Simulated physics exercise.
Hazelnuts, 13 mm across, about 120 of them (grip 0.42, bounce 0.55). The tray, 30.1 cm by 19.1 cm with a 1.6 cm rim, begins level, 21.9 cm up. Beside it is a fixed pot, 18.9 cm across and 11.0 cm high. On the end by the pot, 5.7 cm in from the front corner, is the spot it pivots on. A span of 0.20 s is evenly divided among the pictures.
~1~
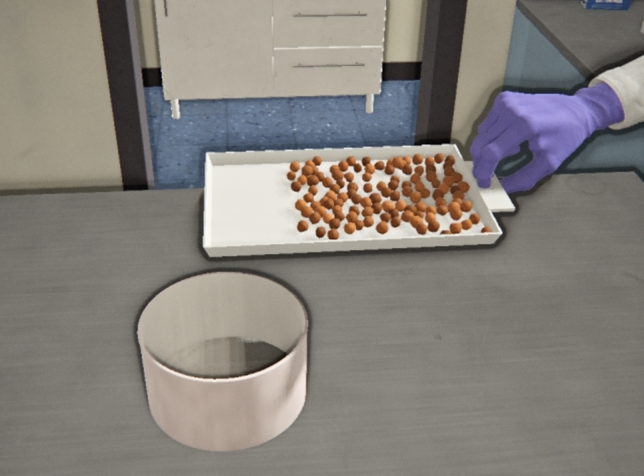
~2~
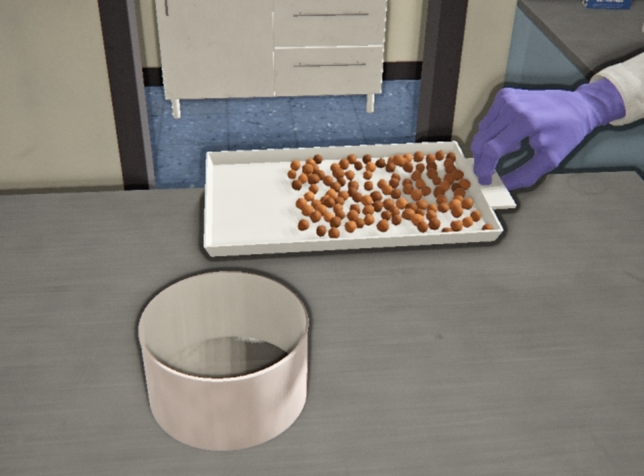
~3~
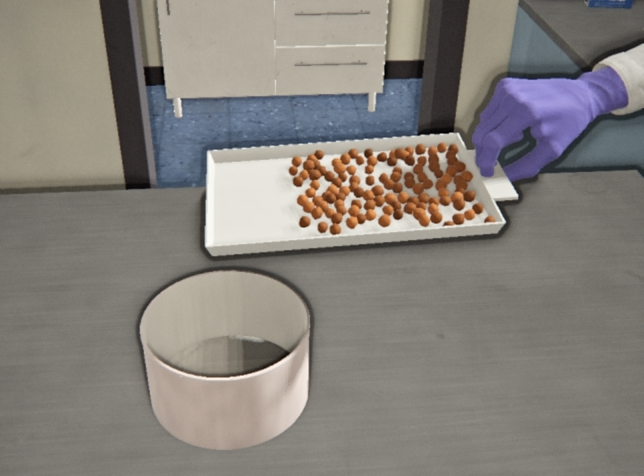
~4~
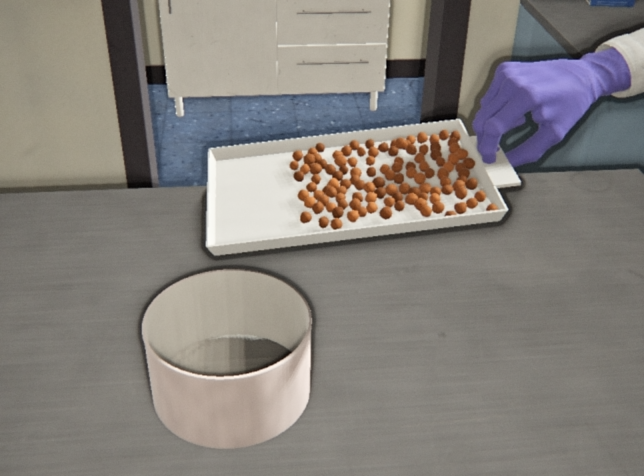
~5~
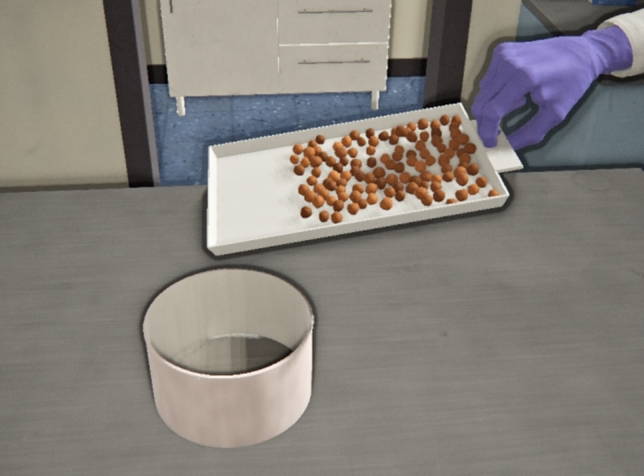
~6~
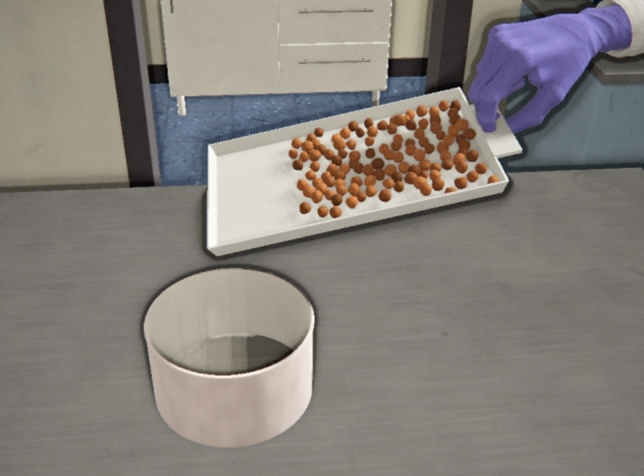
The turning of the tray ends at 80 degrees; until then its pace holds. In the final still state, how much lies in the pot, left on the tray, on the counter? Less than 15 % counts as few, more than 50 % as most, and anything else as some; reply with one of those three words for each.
Here it is: Pot: Most, tray: Few, counter: Some.
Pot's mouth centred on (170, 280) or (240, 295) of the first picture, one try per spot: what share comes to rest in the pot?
Roughly 50 per cent, then 35 per cent.
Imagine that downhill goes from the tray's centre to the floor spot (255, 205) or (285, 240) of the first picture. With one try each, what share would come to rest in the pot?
I'd put it at roughly 30 per cent for the first tilt and roughly 95 per cent for the second.
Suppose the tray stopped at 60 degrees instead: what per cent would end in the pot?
Around 35 in a hundred.
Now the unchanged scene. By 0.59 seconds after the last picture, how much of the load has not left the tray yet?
Of the load, some 45 percent.
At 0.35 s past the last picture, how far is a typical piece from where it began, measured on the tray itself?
Some 11 cm.
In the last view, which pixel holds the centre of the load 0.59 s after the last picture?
(185, 248), roughly.
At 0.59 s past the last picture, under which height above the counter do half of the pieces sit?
Some 20 cm above the counter.
Then, 0.35 s after the last picture, tilt 45 degrees; the tray holds 100 %, the pot 0 %.
Then, 0.59 s after the last picture, tilt 67 degrees; the tray holds 45 %, the pot 10 %.
Then, 0.94 s after the last picture, tilt 80 degrees; the tray holds 5 %, the pot 45 %.
In the end, pot 60 %, tray 0 %, counter 40 %.
